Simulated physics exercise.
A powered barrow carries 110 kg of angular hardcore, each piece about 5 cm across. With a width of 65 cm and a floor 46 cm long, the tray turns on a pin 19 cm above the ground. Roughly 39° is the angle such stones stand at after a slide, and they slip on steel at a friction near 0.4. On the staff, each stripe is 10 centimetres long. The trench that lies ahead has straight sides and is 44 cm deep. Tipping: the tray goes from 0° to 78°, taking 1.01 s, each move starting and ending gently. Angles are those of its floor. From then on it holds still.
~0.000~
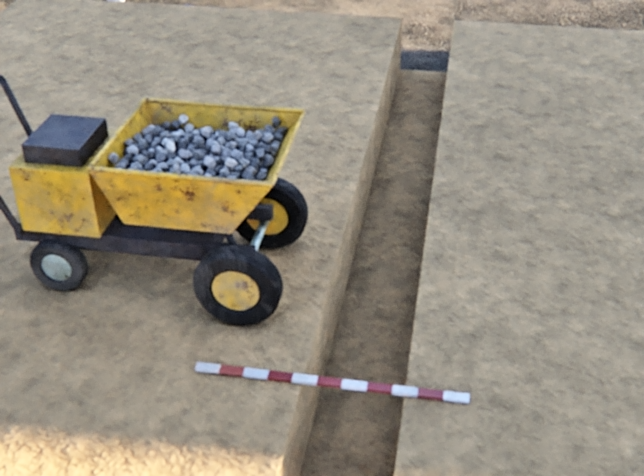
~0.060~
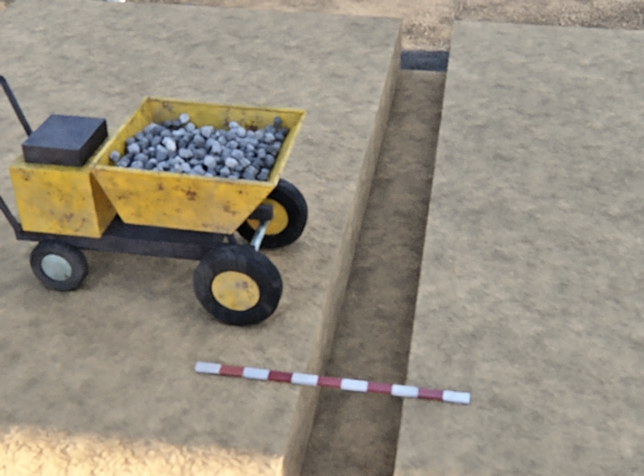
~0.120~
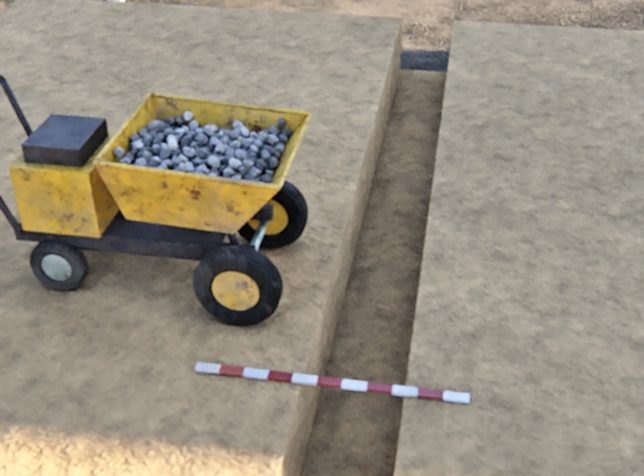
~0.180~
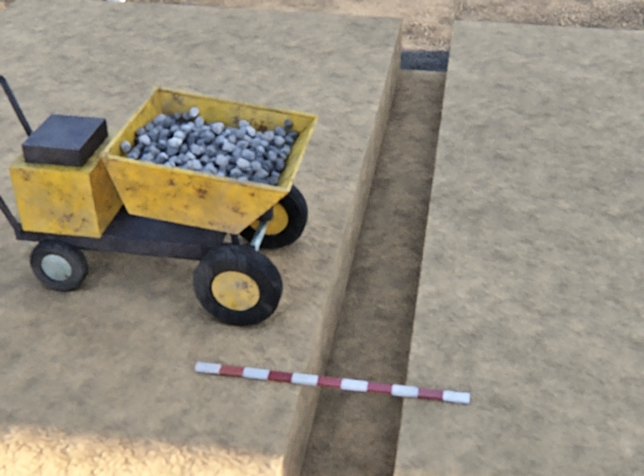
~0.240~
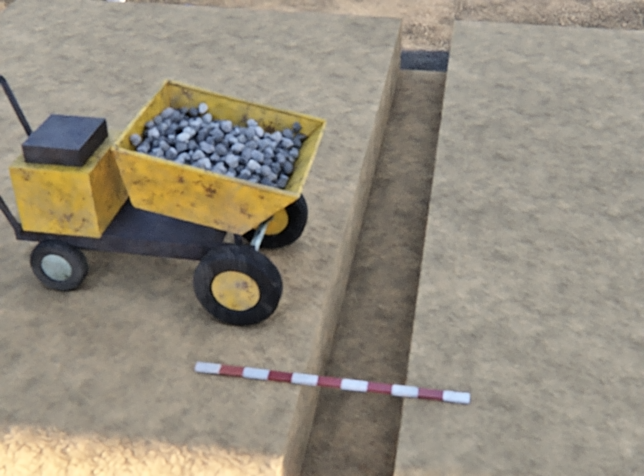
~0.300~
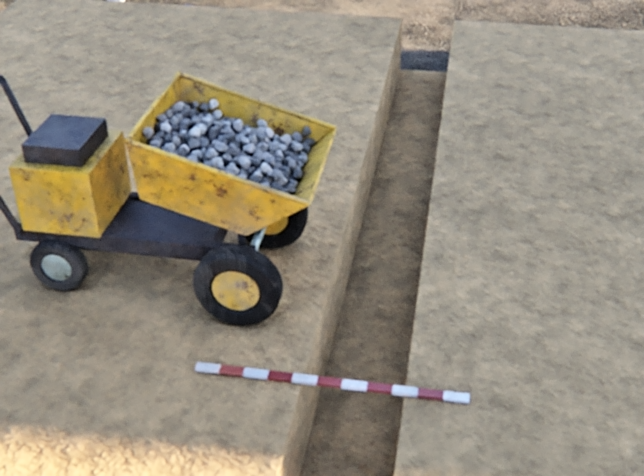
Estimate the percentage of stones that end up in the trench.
Roughly 77 per cent.
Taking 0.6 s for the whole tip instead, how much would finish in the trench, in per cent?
With that change, it comes to around 55 per cent.
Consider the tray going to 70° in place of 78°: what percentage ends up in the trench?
Around 55 per cent would finish in the trench.
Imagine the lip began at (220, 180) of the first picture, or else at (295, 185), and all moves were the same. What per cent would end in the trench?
It comes to about 100 and 55 in a hundred.
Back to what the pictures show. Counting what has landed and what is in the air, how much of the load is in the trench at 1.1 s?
20 per cent or so by then.
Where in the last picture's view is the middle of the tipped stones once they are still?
The middle should be near (394, 354).
After 0.8 s the floor is at 66°; 100 % in the tray; the foremost stones are at (374, 257).
After 1.1 s the floor is at 78°; 68 % in the tray, 21 % in the trench, 12 % past the trench; the foremost stones are at (464, 307).
After 1.5 s the floor is at 78°; 29 % in the tray, 47 % in the trench, 24 % past the trench; the foremost stones are at (555, 315).
After 3.4 s the floor is at 78°; 0 % in the tray, 77 % in the trench, 23 % past the trench; the foremost stones are at (575, 318).
